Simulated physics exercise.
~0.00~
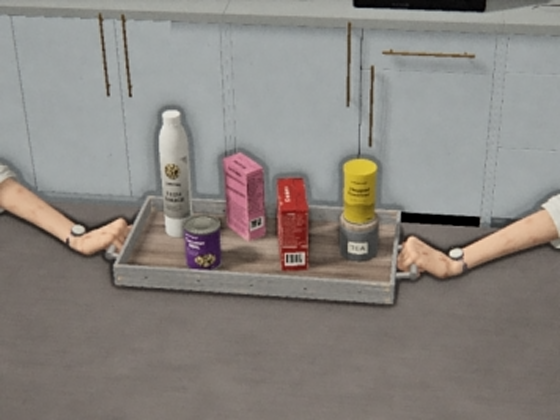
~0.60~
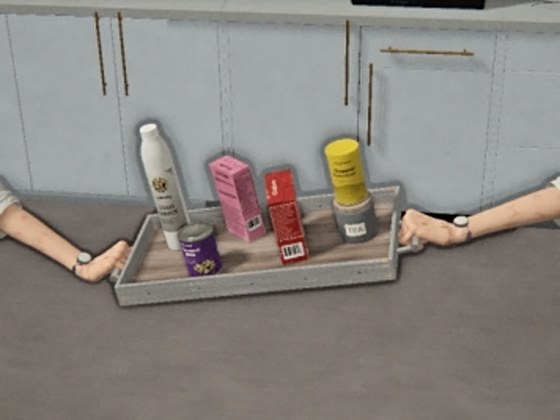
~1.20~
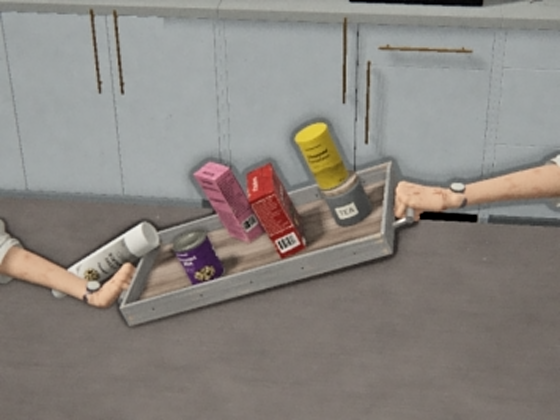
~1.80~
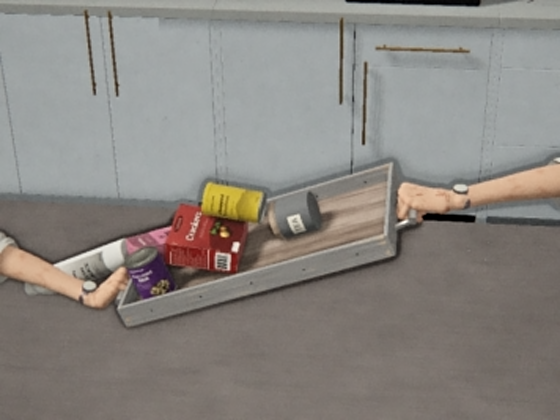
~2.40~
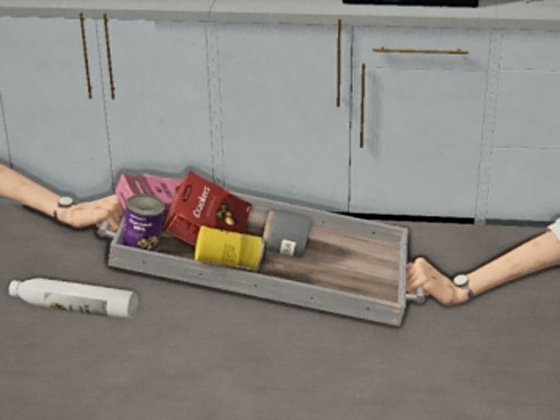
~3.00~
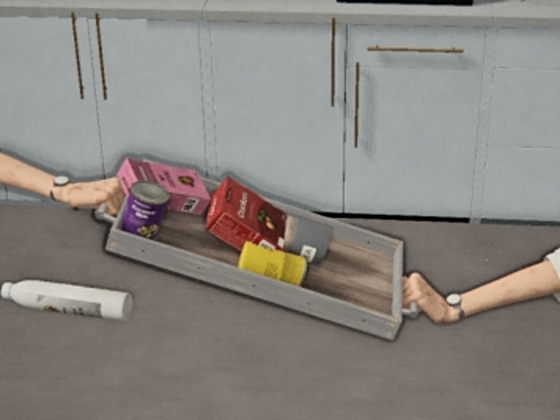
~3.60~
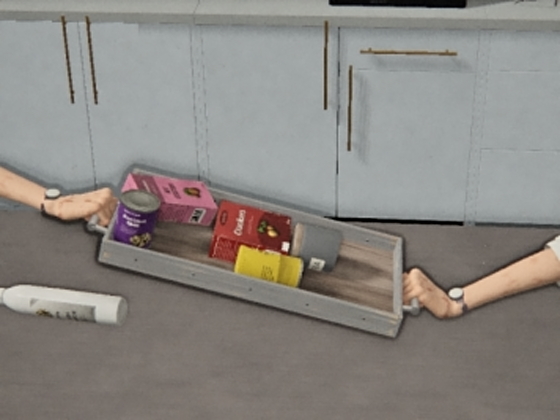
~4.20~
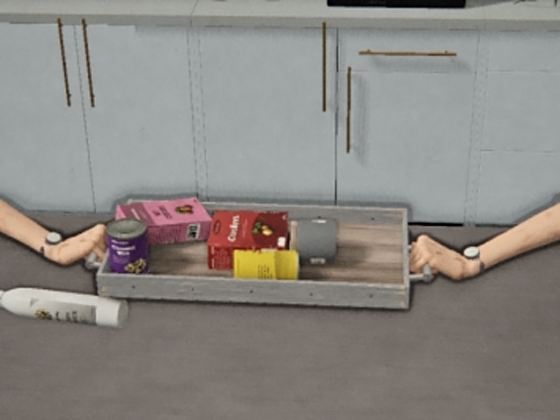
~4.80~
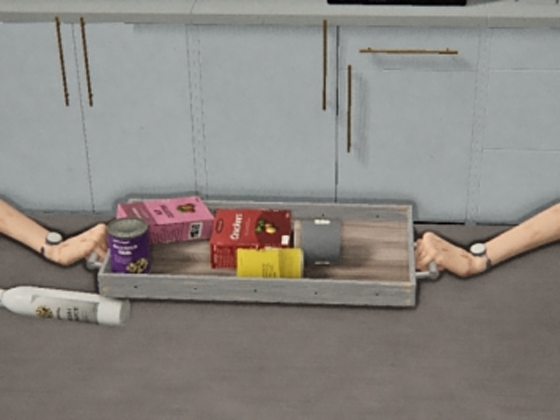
Two hands hold a grey-rimmed wooden tray of groceries in front of pale blue kitchen cabinets, seen from slightly above. A tall white bottle and a purple tin stand at the left, pink and red packets in the middle, and a yellow tin on top of a grey jar at the right. The tray tilts steeply down to the left, the bottle topples off, and everything but the purple tin falls over. The hands then tip it down to the right, and the fallen items shift. Finally it levels, with the bottle lying outside at the left and the purple tin still upright.
